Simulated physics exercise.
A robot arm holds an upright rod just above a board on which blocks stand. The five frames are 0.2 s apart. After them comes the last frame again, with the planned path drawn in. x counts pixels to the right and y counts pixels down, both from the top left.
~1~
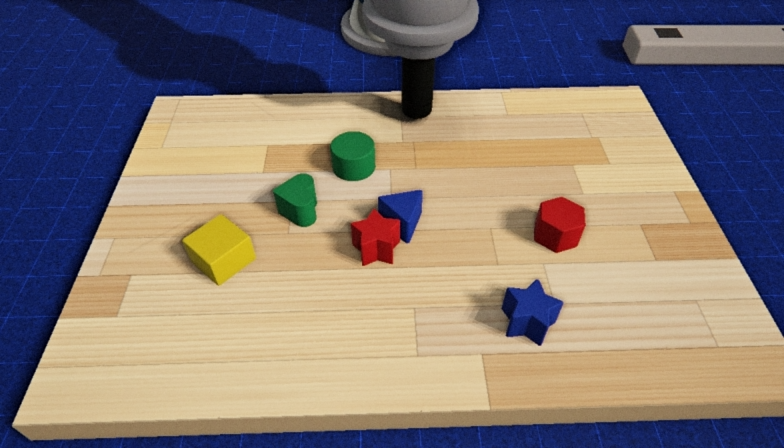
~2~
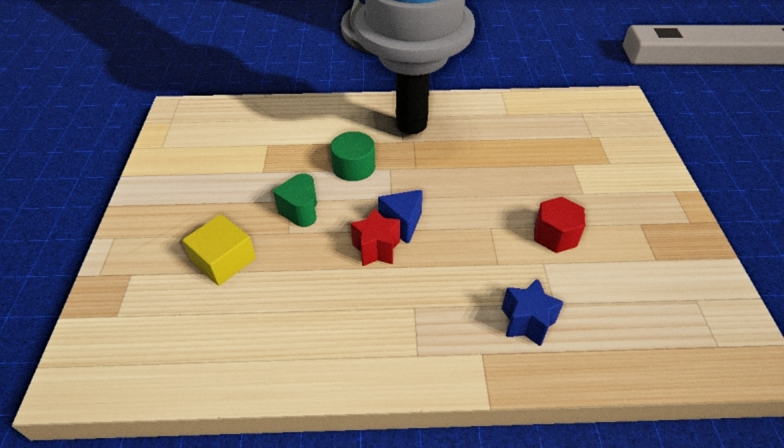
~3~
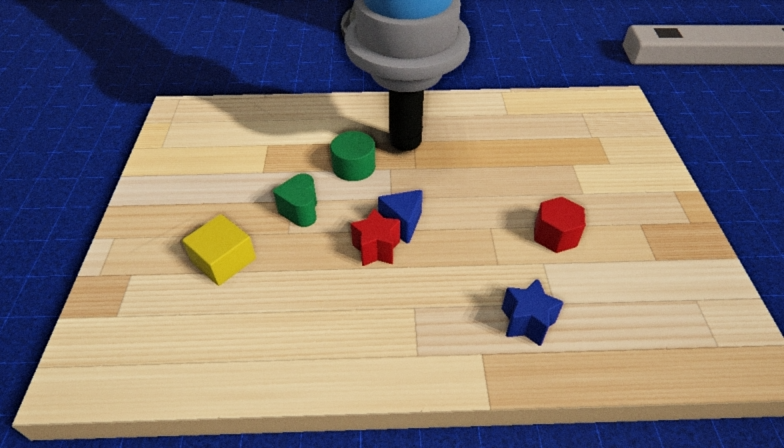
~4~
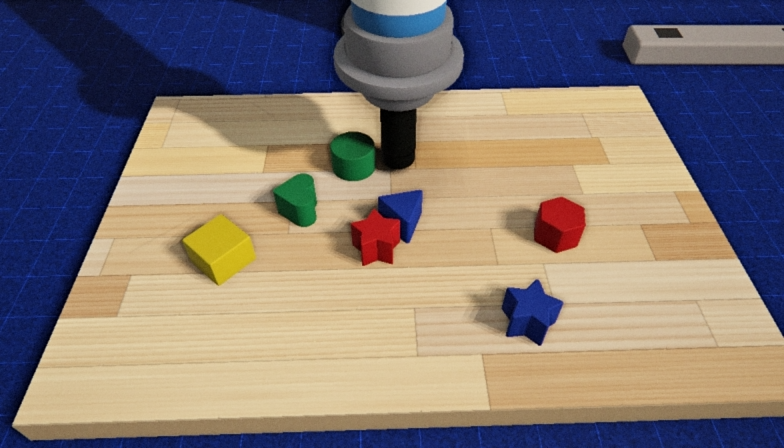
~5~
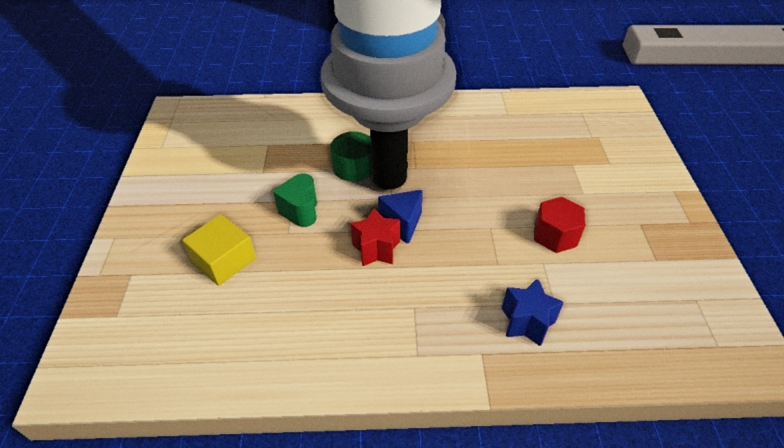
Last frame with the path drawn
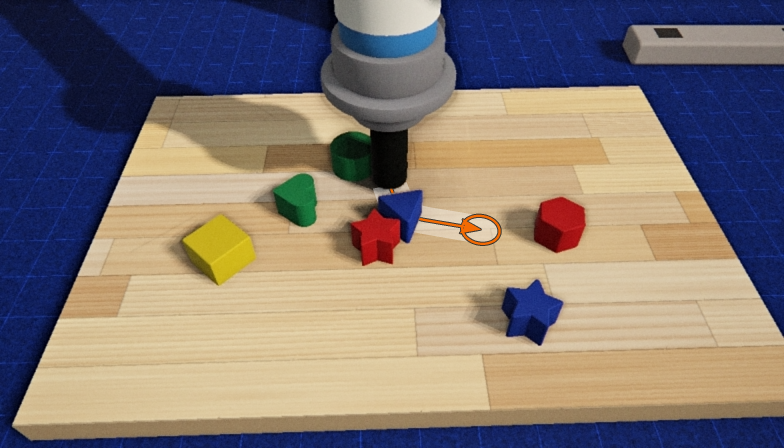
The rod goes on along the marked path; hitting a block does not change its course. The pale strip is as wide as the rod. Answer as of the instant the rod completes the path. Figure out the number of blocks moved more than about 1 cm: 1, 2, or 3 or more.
Going by the path, one of them shifts by more than about 1 cm.
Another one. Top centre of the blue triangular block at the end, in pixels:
Most likely (418, 223).
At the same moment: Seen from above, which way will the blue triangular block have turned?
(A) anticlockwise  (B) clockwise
B - clockwise.
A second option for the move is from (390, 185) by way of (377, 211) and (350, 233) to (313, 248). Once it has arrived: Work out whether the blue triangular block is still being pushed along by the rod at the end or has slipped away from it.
The block lies off to the side or behind.
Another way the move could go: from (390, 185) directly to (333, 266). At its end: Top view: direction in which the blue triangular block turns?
Looking down, it rotates anti-clockwise.
Path on the board, from (390, 185) over (403, 211) and (440, 223) to (481, 230).
What follows on the original path. One third of the way, rod at (404, 205); blue triangular block at (410, 214).
Two thirds of the way, rod at (441, 216); blue triangular block at (418, 223), turned 25° clockwise.
At the end, rod at (482, 223); green circle in place; blue triangular block at (418, 223), turned 25° clockwise.
